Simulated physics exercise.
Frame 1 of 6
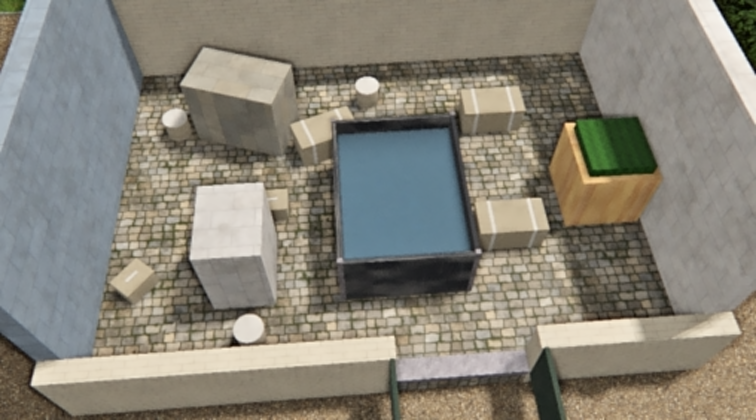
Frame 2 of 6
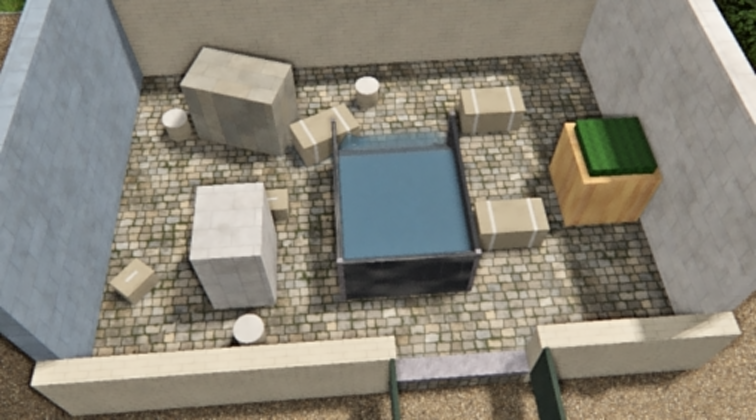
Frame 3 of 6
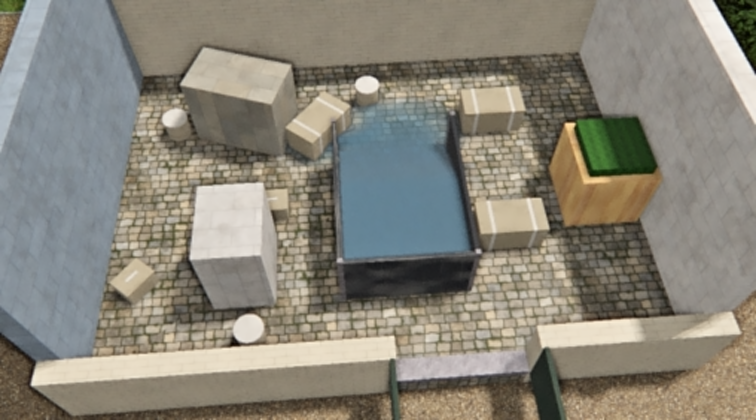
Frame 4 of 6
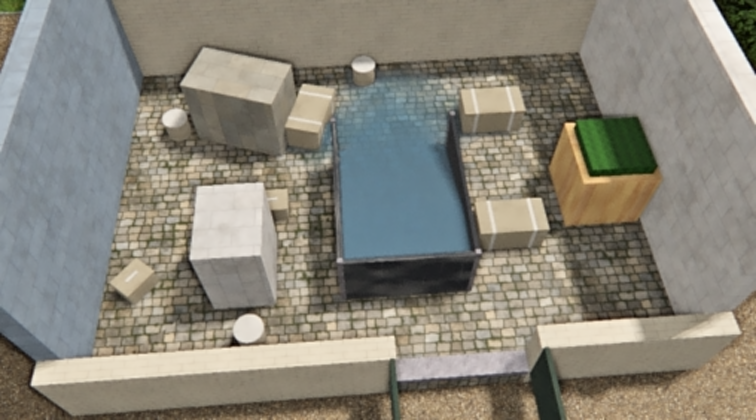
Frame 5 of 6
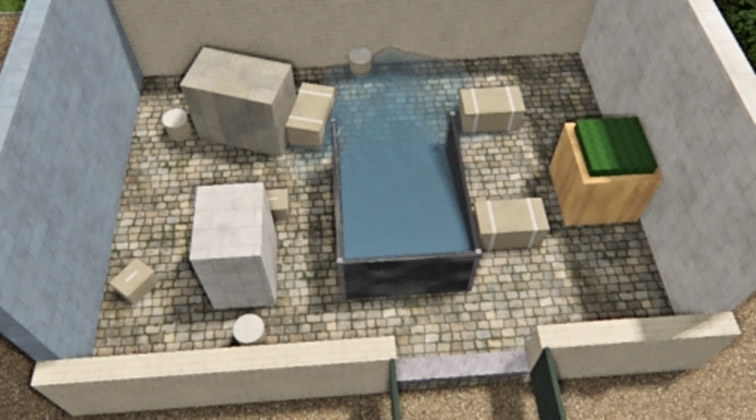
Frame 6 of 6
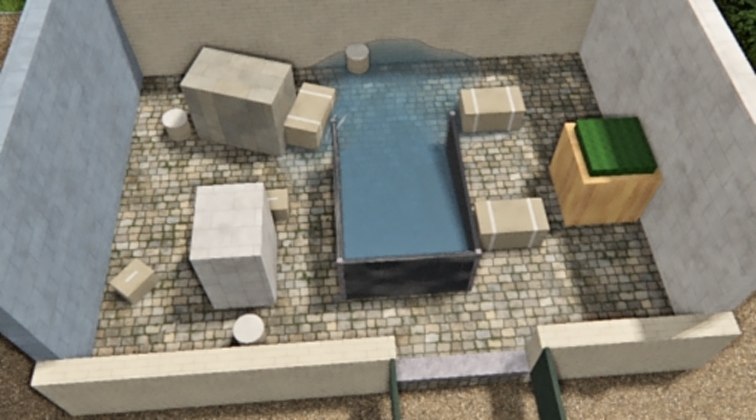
The video shows a walled, cobbled court where the far side of a dark water tank gives way, and water spreads toward the back wall, turning a nearby box against a large block and then shifting a small pail backward.
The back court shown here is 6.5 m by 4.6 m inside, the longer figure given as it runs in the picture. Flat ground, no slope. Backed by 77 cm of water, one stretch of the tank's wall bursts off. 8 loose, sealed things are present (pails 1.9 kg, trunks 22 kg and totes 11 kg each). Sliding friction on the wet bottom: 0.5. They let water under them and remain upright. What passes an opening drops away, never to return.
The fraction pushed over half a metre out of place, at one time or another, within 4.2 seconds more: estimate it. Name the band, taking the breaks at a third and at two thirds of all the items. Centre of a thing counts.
My guess is the middle band, from a third up to two thirds.
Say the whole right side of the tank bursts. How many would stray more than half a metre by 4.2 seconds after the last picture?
The answer would then be 4.
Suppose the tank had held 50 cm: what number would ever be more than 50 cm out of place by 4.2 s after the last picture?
You'd get 1 in that case.
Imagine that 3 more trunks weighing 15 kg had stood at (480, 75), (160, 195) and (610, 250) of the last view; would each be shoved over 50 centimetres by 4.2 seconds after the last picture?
Well, in turn they are above that, above that and below that.
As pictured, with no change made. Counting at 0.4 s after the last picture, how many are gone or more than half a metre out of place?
1 of them.
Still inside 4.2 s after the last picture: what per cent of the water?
Some 100 per cent remains.
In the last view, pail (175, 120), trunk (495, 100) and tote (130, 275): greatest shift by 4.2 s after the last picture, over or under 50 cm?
First exceeding it, second exceeding it, third exceeding it.
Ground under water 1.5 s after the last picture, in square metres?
13 m2.
Then, 0.4 s after the last picture 1 of 8 are over 50 cm from their spots; 1 afloat.
Then, 1.5 s after the last picture 1 of 8 are over 50 cm from their spots; 1 afloat.
Then, 2.8 s after the last picture 2 of 8 are over 50 cm from their spots; 3 afloat.
Then, 4.2 s after the last picture 4 of 8 are over 50 cm from their spots, and 5 have been at some point; 4 afloat.
